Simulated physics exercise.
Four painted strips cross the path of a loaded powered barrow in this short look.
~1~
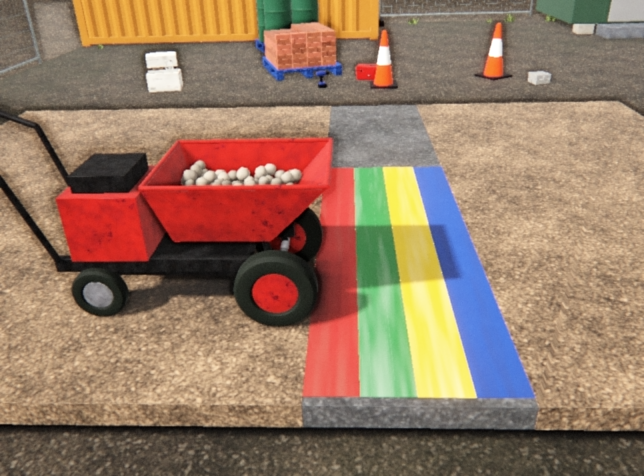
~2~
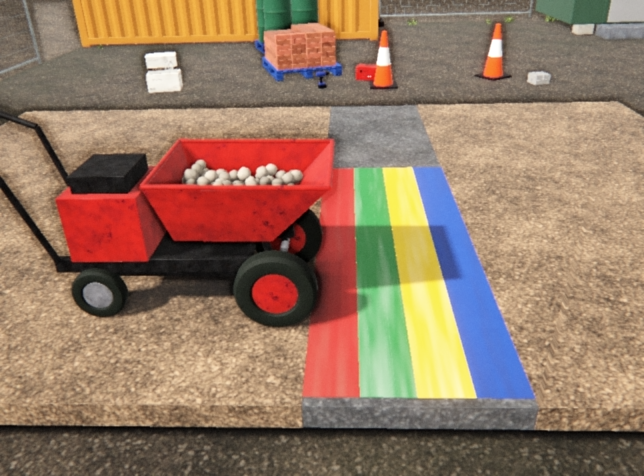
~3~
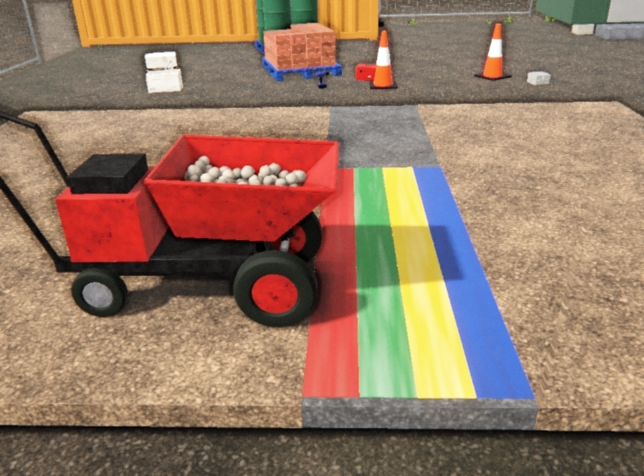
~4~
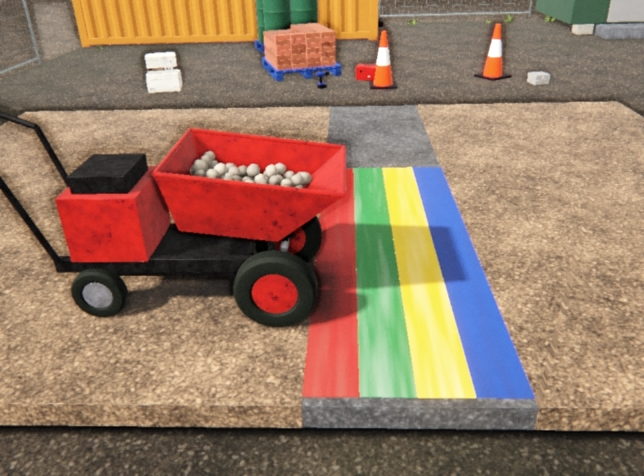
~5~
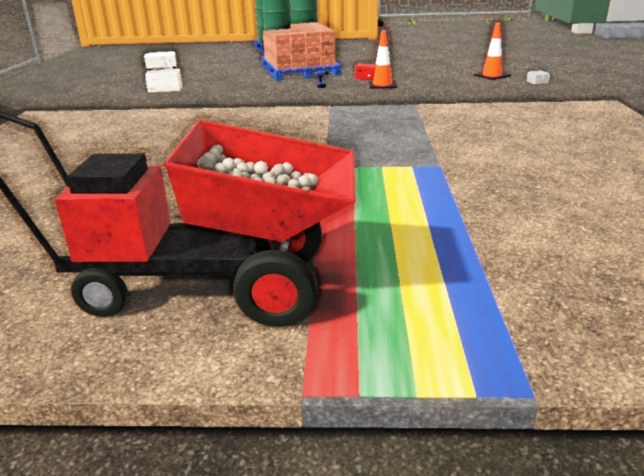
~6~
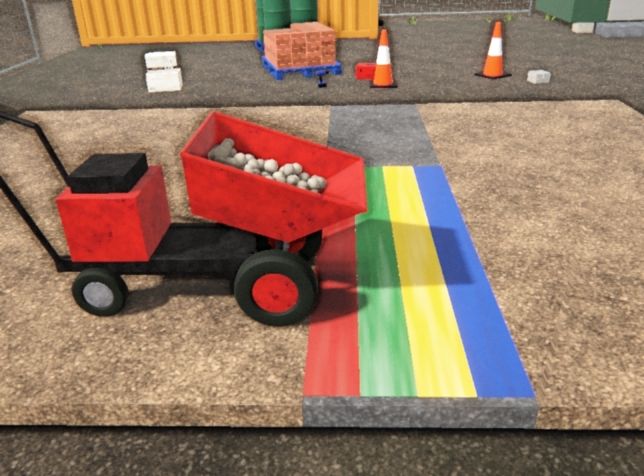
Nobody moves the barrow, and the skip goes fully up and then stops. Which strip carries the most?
The yellow strip.
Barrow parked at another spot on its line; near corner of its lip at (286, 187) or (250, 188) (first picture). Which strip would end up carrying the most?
Spot 1 - the green strip; spot 2 - that green strip.
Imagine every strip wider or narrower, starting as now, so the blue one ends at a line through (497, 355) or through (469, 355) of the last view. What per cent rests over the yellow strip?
30 % and 10 %, near enough.
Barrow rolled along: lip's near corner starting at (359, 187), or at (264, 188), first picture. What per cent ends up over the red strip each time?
0 and 10 percent, in that order.
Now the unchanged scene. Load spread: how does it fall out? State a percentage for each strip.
About: Red strip 0, green strip 0, yellow strip 40, blue strip 20 per cent.
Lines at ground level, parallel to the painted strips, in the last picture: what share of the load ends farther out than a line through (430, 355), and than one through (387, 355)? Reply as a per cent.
Around 60 in a hundred for the first, 70 in a hundred for the second.
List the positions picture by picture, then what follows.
The first frame shows lip of the skip at (327, 187), level; top of the load at (227, 186), river pebbles; red strip at (333, 351); green strip at (385, 351); yellow strip at (437, 351); blue strip at (490, 351).
The second frame shows lip of the skip at (329, 188), level; top of the load at (221, 184).
The third frame shows lip of the skip at (335, 191), tipped barely; top of the load at (225, 182).
The fourth frame shows lip of the skip at (343, 196), tipped a little; top of the load at (214, 187).
The fifth frame shows lip of the skip at (353, 202), tipped a little; top of the load at (222, 181).
The sixth frame shows lip of the skip at (365, 210), tipped clearly; top of the load at (232, 165); red strip at (333, 350); green strip at (385, 350); yellow strip at (438, 350); blue strip at (490, 350).
Soon after the last picture, skip tipped steeply; all in the skip.
A little later, skip tipped right over; most in the skip; a stray few over the green strip; about a quarter over the yellow strip.
Later still, skip tipped right over; about a third in the skip; a stray few over the green strip; about a third over the yellow strip; about a quarter over the blue strip; a small part off the paint.
At rest, skip tipped right over; about a third in the skip; none over the red strip; a stray few over the green strip; about a third over the yellow strip; about a quarter over the blue strip; a small part off the paint.
